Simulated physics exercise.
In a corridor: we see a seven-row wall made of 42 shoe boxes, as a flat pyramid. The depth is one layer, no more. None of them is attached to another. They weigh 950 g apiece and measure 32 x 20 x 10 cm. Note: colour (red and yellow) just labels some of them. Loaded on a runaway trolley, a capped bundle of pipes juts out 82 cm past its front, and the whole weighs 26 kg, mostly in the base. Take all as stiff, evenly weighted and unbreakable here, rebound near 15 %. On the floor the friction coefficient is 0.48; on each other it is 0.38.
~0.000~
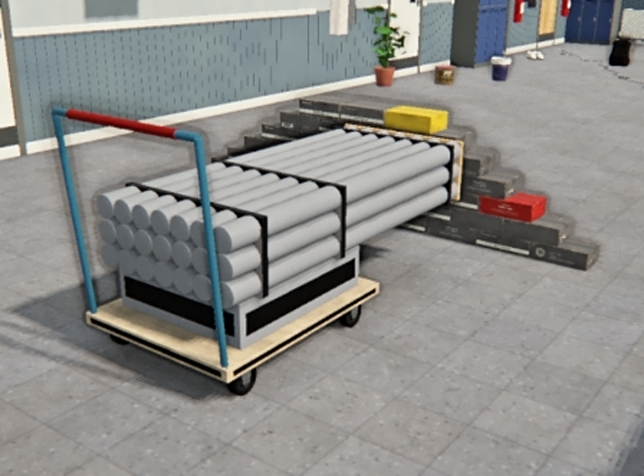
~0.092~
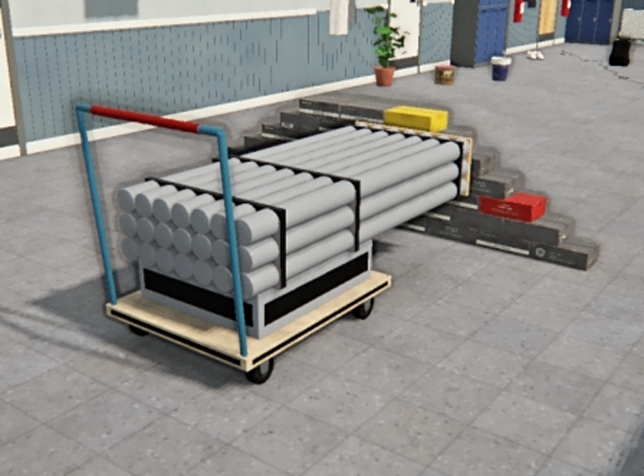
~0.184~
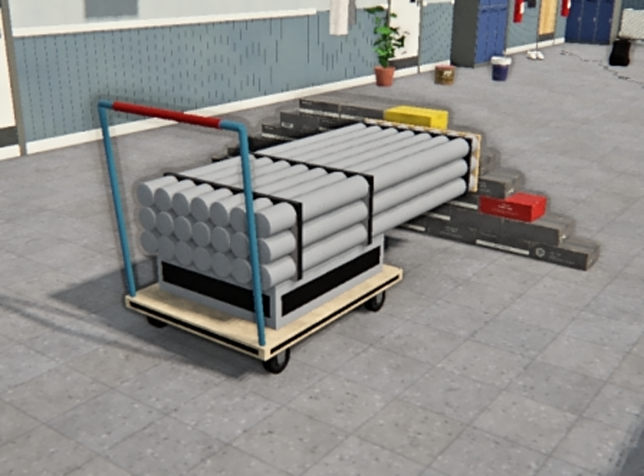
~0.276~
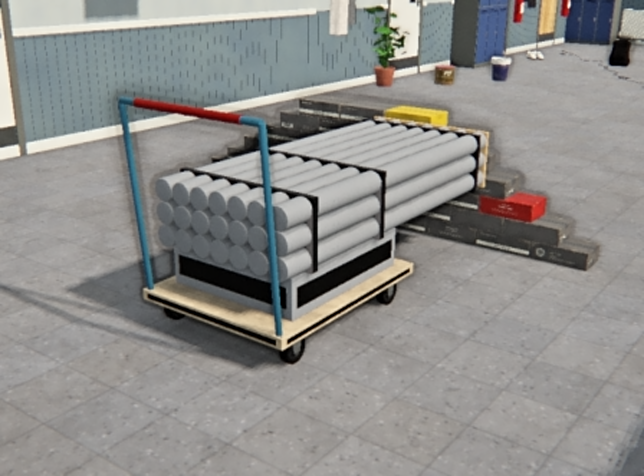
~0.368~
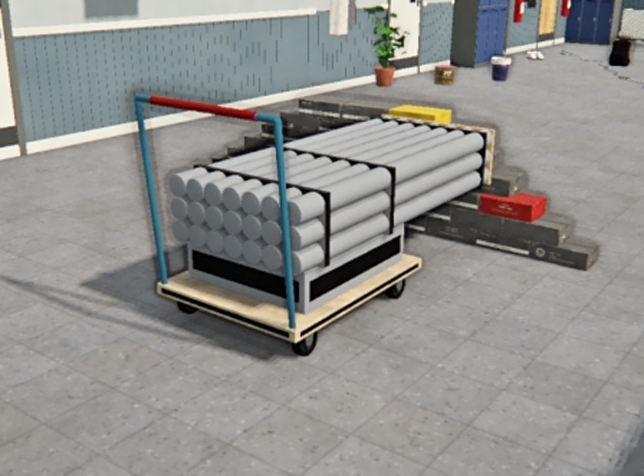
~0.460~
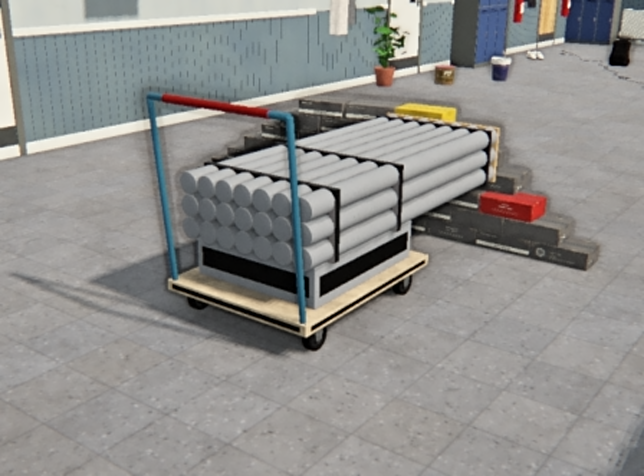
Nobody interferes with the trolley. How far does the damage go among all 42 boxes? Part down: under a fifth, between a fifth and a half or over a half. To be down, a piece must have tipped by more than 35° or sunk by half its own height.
Down in the end: One fifth to one half.
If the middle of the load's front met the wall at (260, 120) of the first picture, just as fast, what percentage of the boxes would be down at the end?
I'd expect something close to 20 per cent of them to end down.
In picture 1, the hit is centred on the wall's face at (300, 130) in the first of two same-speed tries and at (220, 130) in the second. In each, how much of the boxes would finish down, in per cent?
30 then 0 %.
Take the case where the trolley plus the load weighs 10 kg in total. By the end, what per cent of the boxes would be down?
I'd guess something like 0 per cent of them end down.
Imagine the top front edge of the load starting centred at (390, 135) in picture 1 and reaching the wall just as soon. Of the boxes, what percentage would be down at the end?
Estimate: Close to 30 per cent down at the end.
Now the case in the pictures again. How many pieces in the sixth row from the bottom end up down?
I count 3 down there.
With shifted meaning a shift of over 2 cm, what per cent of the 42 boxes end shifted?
That makes 35 percent.
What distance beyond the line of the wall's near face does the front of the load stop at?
About 60 cm beyond it.
By 0.64 s, load 19 cm past the wall's line, still rolling; none of the 42 boxes down, 15 disturbed; yellow box tilted 13°.
By 0.88 s, load 28 cm past the wall's line, still rolling; 12 of the 42 boxes down; yellow box tilted 55°, 24 cm lower.
By 1.18 s, load 38 cm past the wall's line, still rolling; 15 of the 42 boxes down; yellow box upside down.
When it is over (2.6 s), load 62 cm past the wall's line, stopped; 15 of the 42 boxes down; yellow box upside down; red box unmoved. That is 36 per cent. In pixels of the last frame, middles, yellow box near (454, 178), red box near (513, 205).
